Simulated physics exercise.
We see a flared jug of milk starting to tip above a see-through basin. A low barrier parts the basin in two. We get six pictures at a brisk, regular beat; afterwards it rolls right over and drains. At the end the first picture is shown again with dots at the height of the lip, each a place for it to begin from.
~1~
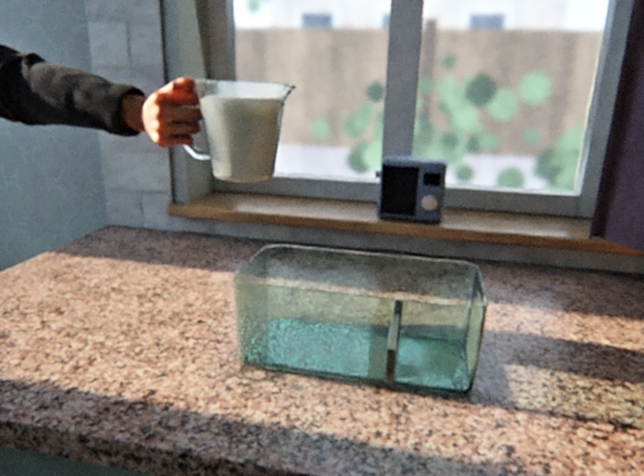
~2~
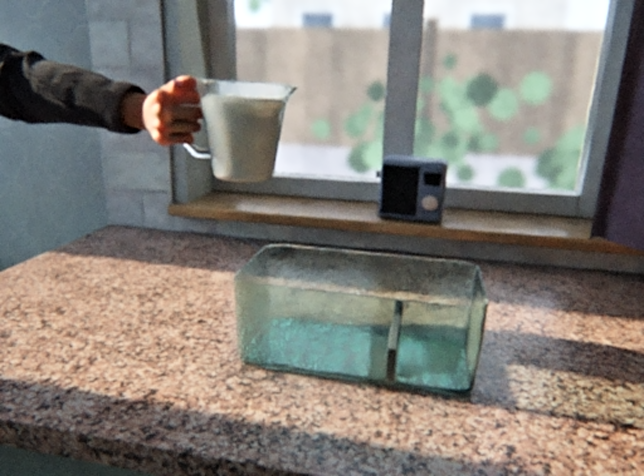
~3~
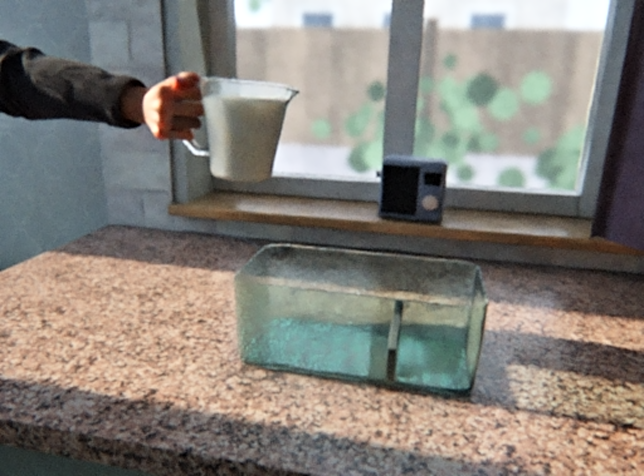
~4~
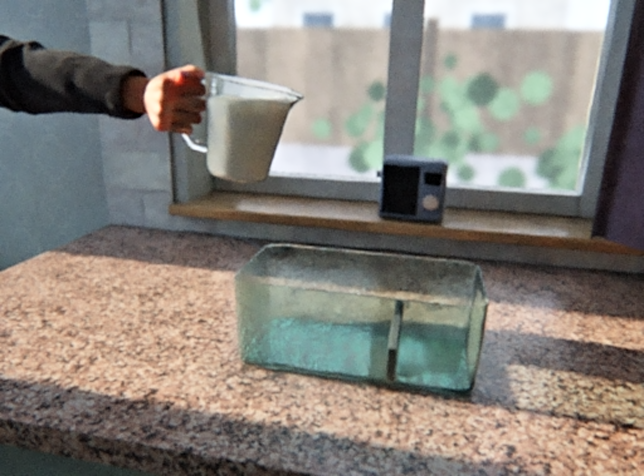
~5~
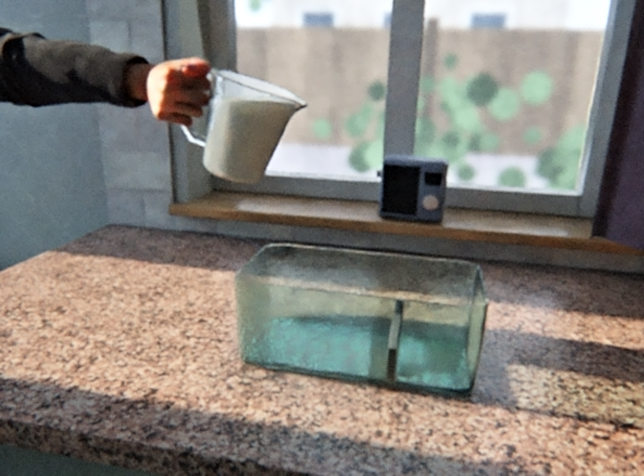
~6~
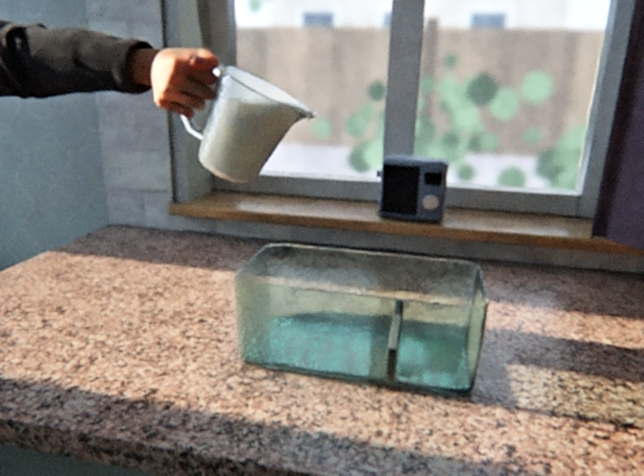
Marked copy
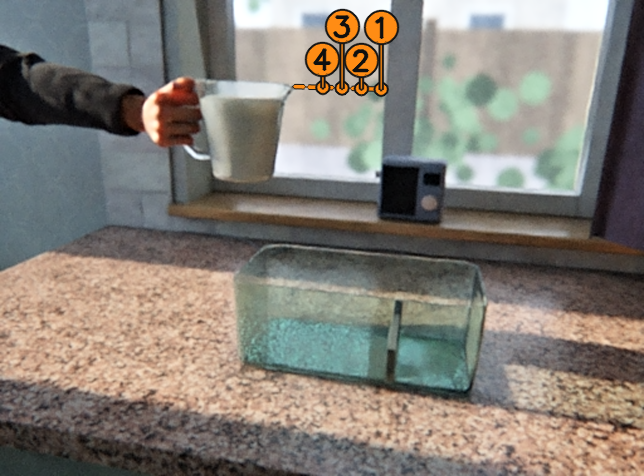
The clip opens on a hand at the left holding a flared jug of milk upright above a see-through basin, parted by a low barrier, on a speckled counter. The hand then gradually tilts the jug to the right, its base staying nearly in place, until the milk reaches the lip.
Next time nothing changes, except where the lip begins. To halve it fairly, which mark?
Take 3.
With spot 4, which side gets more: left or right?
More ends on the left.
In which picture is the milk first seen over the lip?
In picture 6.
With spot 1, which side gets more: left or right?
The right side.
In orange, 1 at (381, 89); 2 at (361, 88); 3 at (342, 88); 4 at (322, 87).
For spot 1, about 13 % ends left of the wall and 84 % right of it; 3 % is lost outside.
For spot 2, about 19 % ends left of the wall and 79 % right of it.
For spot 3, about 47 % ends left of the wall and 52 % right of it.
For spot 4, about 84 % ends left of the wall and 12 % right of it; 4 % is lost outside.
